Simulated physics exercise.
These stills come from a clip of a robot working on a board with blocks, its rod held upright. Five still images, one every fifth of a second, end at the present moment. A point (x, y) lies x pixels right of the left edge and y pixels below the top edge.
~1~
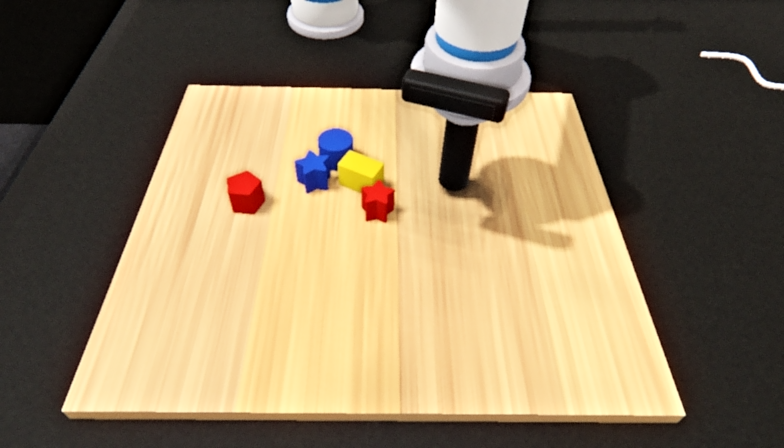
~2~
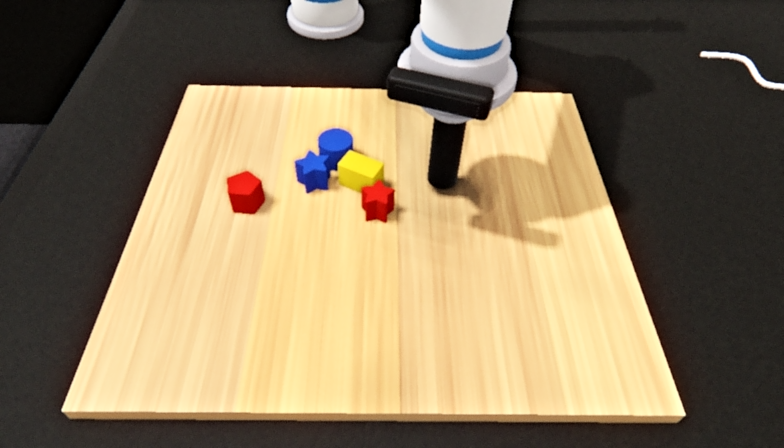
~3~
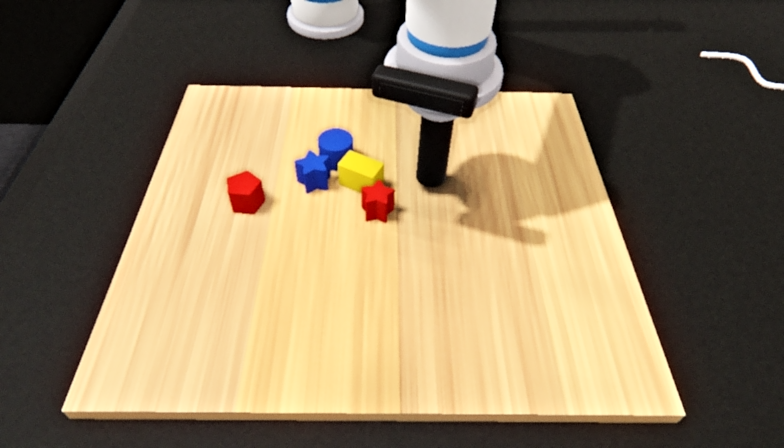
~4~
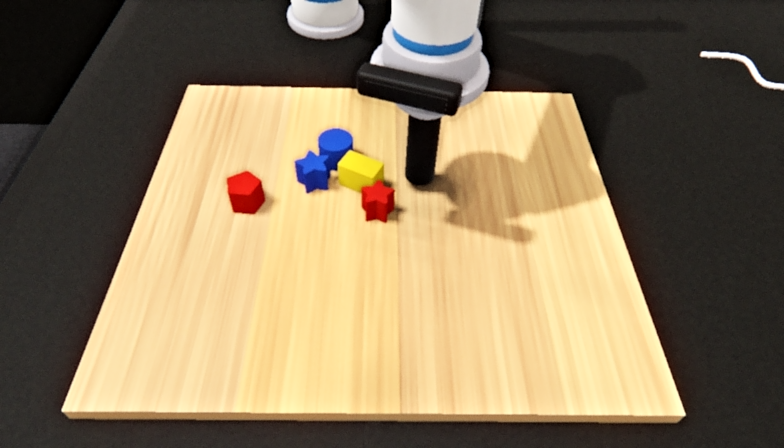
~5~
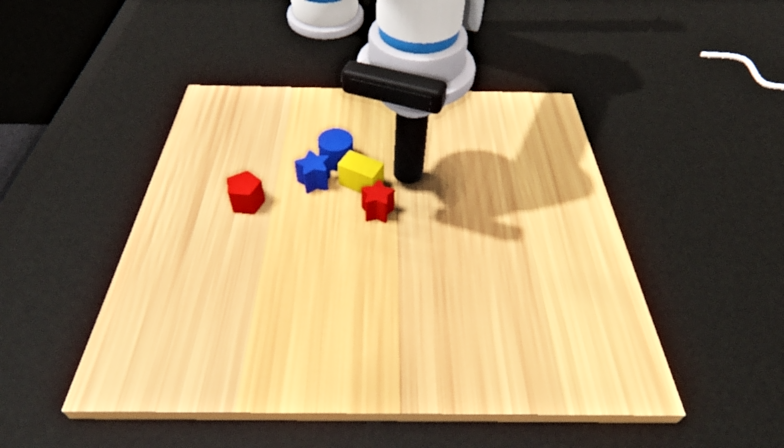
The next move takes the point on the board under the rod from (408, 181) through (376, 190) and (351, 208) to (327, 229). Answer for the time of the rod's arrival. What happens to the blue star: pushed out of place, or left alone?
That block is going to get moved.
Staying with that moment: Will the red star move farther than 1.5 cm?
Yes - that is the case.
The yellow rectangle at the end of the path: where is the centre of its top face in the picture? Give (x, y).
The middle of its upper face will lie at (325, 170).
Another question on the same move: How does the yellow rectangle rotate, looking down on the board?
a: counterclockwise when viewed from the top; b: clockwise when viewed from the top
Option b.
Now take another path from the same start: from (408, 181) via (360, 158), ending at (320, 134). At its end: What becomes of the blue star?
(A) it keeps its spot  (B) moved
A.
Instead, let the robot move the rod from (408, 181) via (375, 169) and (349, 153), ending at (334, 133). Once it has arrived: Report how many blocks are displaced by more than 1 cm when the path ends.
The number of blocks that move over 1 cm is one.
The first path, step by step. One third of the way, rod at (376, 182); blue star at (304, 161); yellow rectangle at (338, 165), turned 15° clockwise.
Two thirds of the way, rod at (350, 202); blue star at (298, 160); yellow rectangle at (326, 170), turned 70° clockwise; red star at (370, 205), turned 80° anticlockwise.
At the end, rod at (327, 222); blue star at (298, 160); blue circle not moved; yellow rectangle at (325, 170), turned 75° clockwise; red star at (368, 207), turned 100° anticlockwise.
